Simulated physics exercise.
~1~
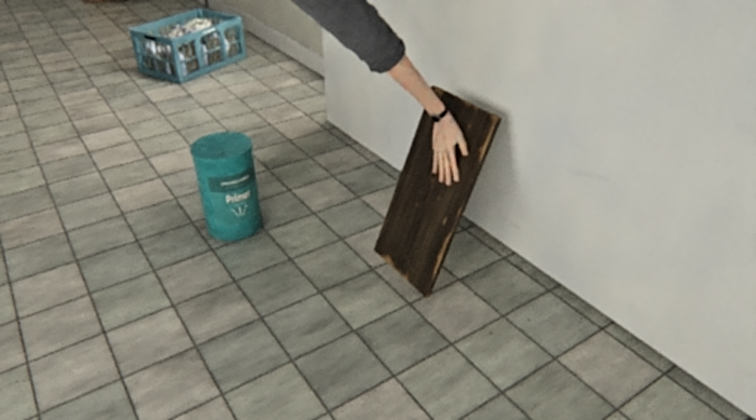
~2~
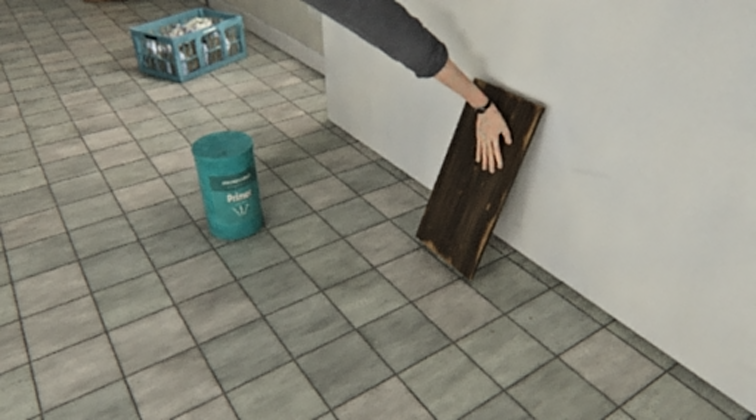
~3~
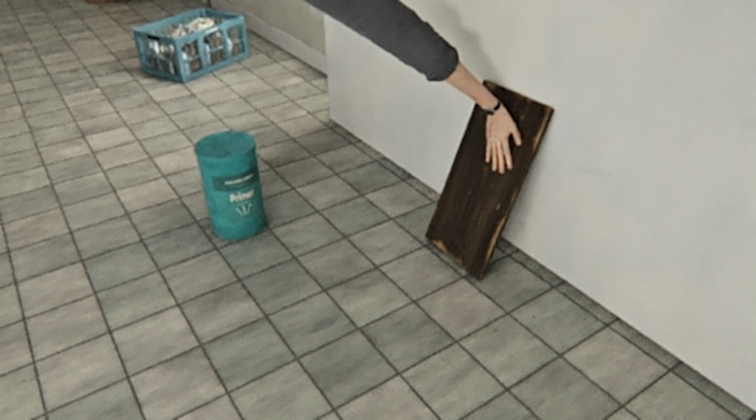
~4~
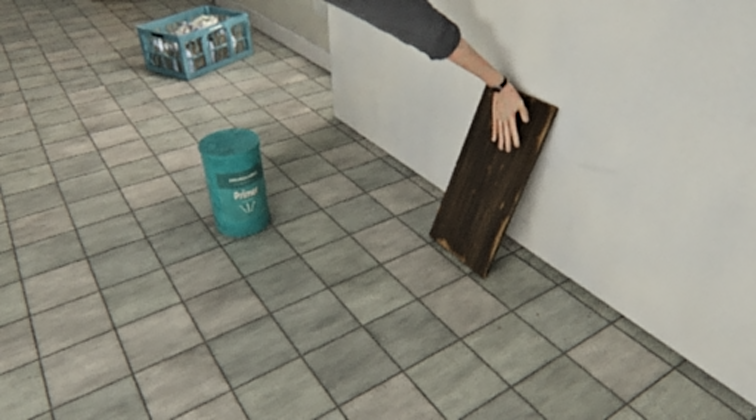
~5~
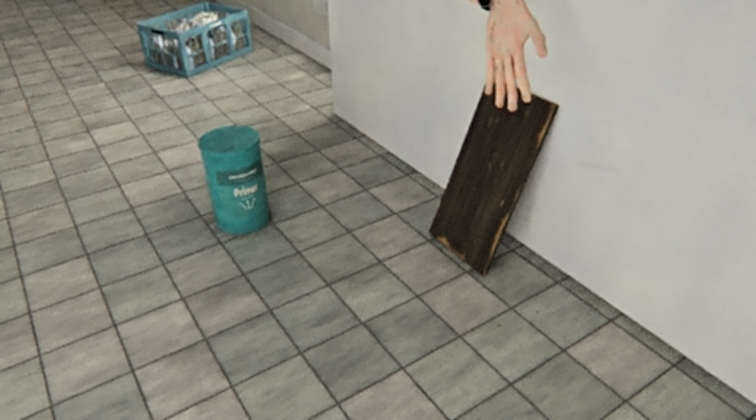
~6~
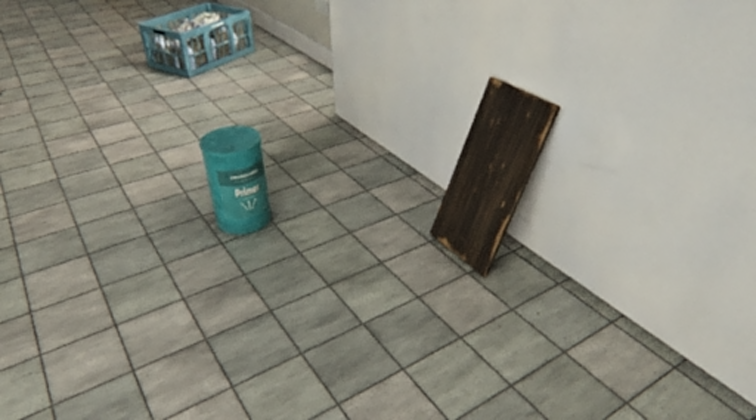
On a grey tiled floor beside a pale wall, a turquoise pail stands near the middle, with a blue crate of odds and ends farther back. A hand reaching in from the top holds a dark, worn board at a slant. It shifts the board to the right, then eases it a little farther until it leans by the wall. The hand lets go and draws back upward, leaving the view. The board stays leaning where it was left, its foot not slipping, and the pail remains in its place.
